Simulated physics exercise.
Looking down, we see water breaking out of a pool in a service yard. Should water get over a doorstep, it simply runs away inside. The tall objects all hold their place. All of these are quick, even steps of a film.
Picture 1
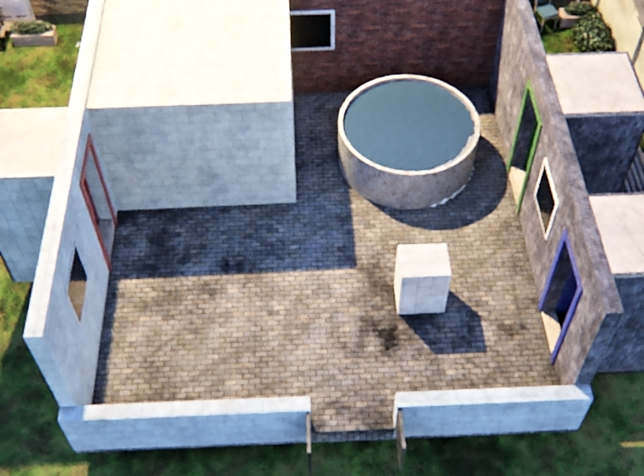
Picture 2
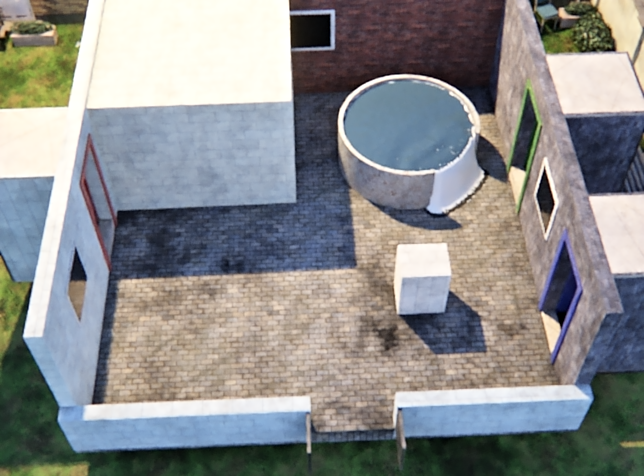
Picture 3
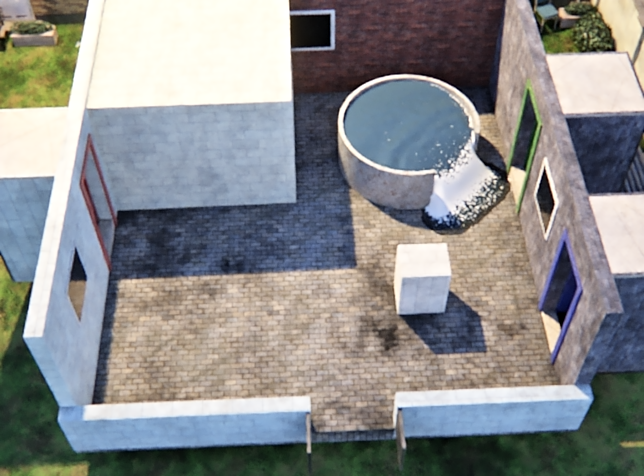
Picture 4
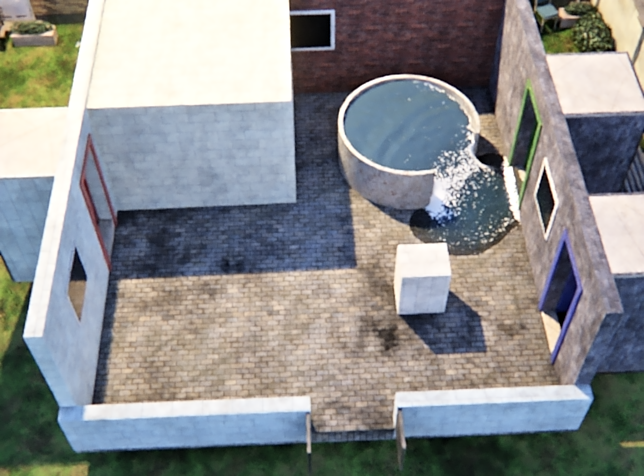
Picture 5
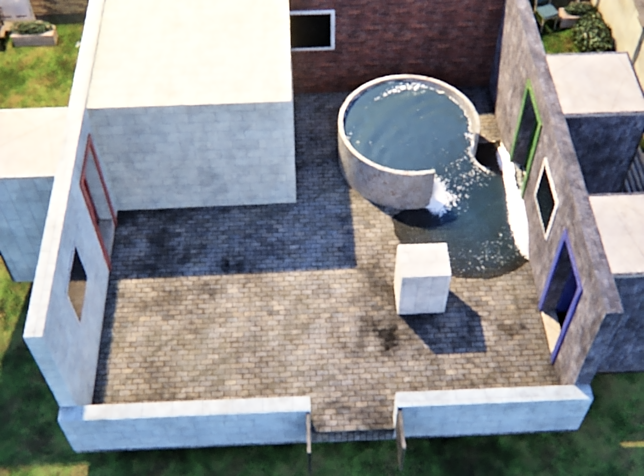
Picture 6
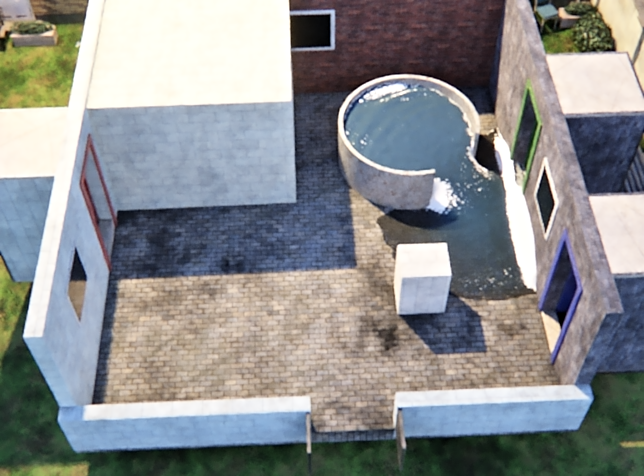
Water bursts from the round pool's right side and spreads along the wall behind the white block.
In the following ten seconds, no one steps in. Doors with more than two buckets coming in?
Green door: Over two; blue door: Over two; red door: Two or fewer.
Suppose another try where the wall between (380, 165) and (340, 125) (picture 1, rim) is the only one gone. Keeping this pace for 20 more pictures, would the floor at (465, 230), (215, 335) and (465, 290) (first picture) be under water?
Taking the three spots as listed, they end up spared, inundated and spared.
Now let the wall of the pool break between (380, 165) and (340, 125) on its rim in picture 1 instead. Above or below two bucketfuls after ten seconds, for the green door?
Green door: Stays within it.
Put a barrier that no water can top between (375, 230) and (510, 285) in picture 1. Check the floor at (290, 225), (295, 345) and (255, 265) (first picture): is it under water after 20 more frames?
Submerged, submerged, then spared.
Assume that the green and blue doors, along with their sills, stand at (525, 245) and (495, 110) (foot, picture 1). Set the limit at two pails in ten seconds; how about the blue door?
Lab note: Blue door exceeds it.
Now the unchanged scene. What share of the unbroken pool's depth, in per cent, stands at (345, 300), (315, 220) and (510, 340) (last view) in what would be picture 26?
First 0, next 0, last 10 in a hundred.
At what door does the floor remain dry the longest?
I'd go with the one in red.
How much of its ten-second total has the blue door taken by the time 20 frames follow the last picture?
Something like 15 in a hundred.
A moment on, water covers 25 % of the floor; the green door far over two buckets in, the blue door under two buckets in, the red door not reached.
Next, water covers 30 % of the floor; the green door far over two buckets in, the blue door over two buckets in, the red door not reached.
Then, water covers 50 % of the floor; the green door far over two buckets in, the blue door over two buckets in, the red door not reached.
Later, water covers 85 % of the floor; the green door far over two buckets in, the blue door far over two buckets in, the red door wet at the sill, nothing in.
In the end, water covers 100 % of the floor; the green door far over two buckets in, the blue door far over two buckets in, the red door wet at the sill, nothing in.
